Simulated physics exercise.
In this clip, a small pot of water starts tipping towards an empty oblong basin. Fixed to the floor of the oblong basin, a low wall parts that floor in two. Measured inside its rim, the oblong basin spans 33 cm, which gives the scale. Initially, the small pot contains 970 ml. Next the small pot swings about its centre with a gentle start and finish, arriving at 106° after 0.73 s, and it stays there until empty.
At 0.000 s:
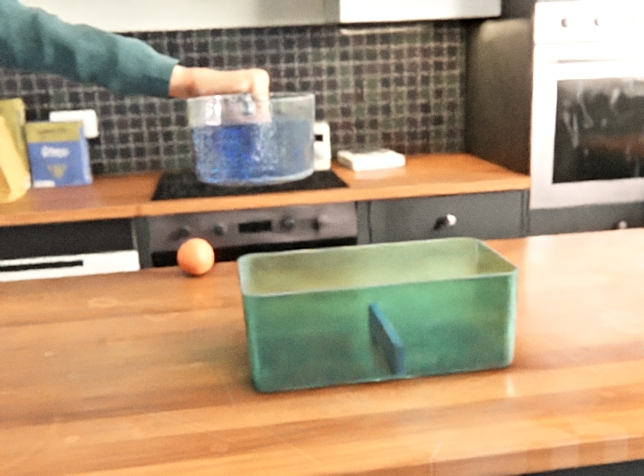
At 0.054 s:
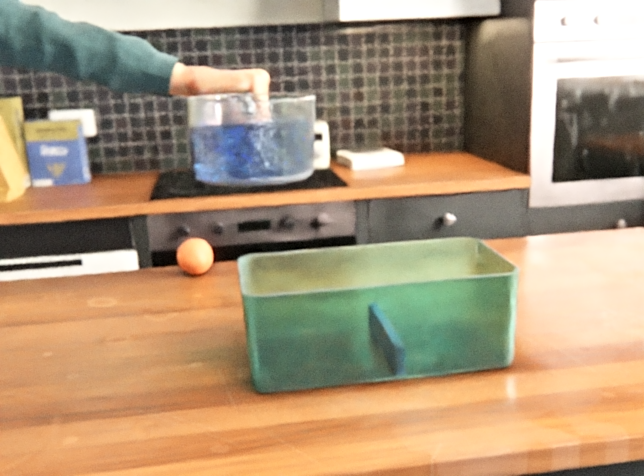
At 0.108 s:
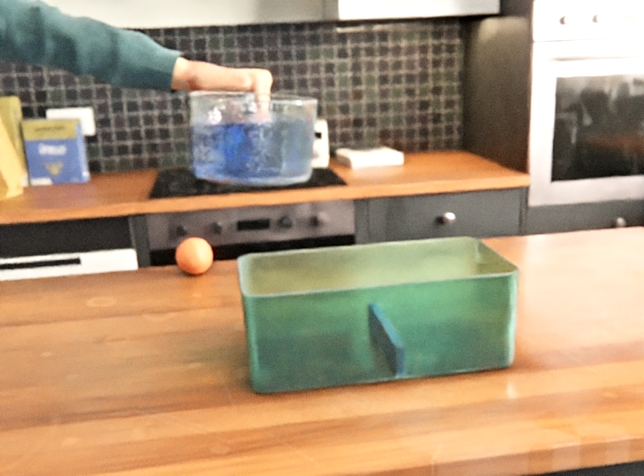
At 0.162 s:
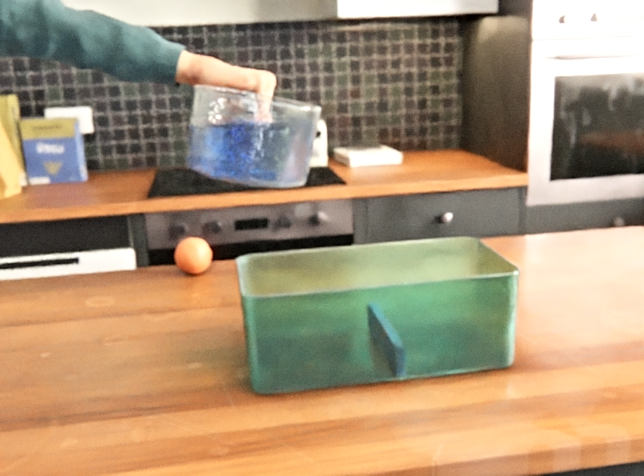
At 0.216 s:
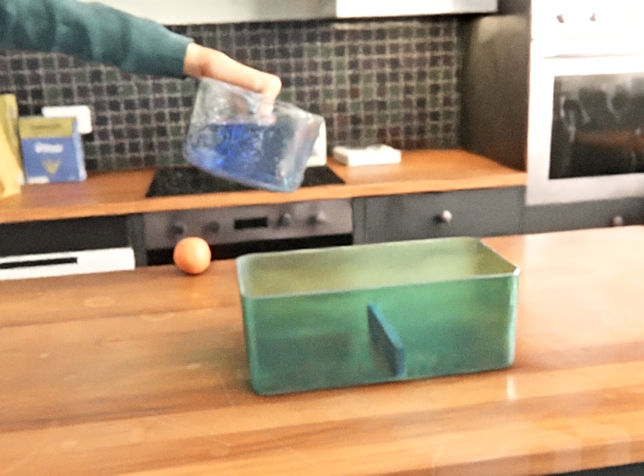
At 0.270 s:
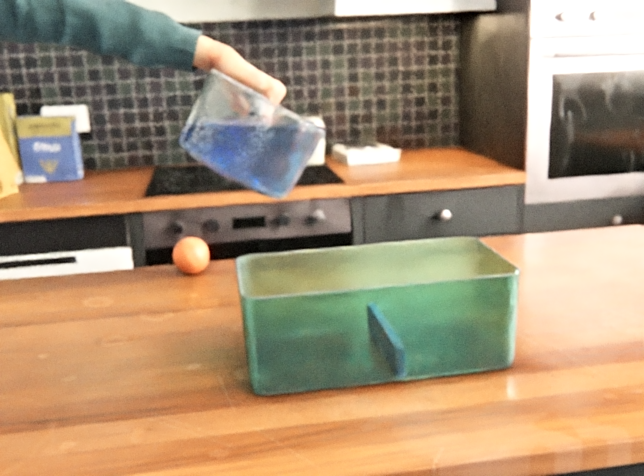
A hand tilts a clear pot of blue water rightward above a green oblong basin.
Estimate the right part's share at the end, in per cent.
Roughly 34 per cent is in the right part.
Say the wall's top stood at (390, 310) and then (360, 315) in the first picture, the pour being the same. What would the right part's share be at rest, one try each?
Some 20 in a hundred, then some 65 in a hundred.
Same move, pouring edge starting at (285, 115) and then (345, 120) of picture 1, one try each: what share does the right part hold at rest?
Try 1: Approx. 15 %; try 2: Approx. 65 %.
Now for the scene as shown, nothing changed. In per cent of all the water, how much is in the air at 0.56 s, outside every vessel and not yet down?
Near 42 in a hundred.
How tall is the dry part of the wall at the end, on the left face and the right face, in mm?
Left side: Around 16 mm. Right side: Around 24 mm.
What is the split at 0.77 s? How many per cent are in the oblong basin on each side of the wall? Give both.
Near 44 on the left, 36 on the right.
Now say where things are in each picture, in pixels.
It leans 0°; its right rim is at (312, 97); the water meets the walls at (192, 123) and (310, 117); the oblong basin's rim runs from (241, 276) to (497, 255); the wall's top is at (385, 323), in the first frame.
It leans 1°; its right rim is at (313, 98); the water meets the walls at (192, 123) and (311, 117), in the second frame.
It leans 6°; its right rim is at (316, 102); the water meets the walls at (193, 122) and (312, 118), in the third frame.
It leans 12°; its right rim is at (319, 110); the water meets the walls at (193, 123) and (313, 119), in the fourth frame.
It leans 21°; its right rim is at (321, 120); the water meets the walls at (191, 123) and (317, 120), in the fifth frame.
It leans 32°; its right rim is at (322, 133); the water meets the walls at (188, 125) and (323, 127), in the sixth frame.
By 0.56 s the tilt is 92° and 42 per cent is still to pour, 8 is left of the wall and 8 right of it.
By 0.77 s the tilt is 106° and 9 per cent is still to pour, 45 is left of the wall and 35 right of it.
By 0.99 s the tilt is 106° and 1 per cent is still to pour, 59 is left of the wall and 33 right of it.
By 1.23 s the tilt is 106° and 0 per cent is still to pour, 63 is left of the wall and 34 right of it.
At rest 63 per cent lies left of the wall, 34 right of it and 4 outside.
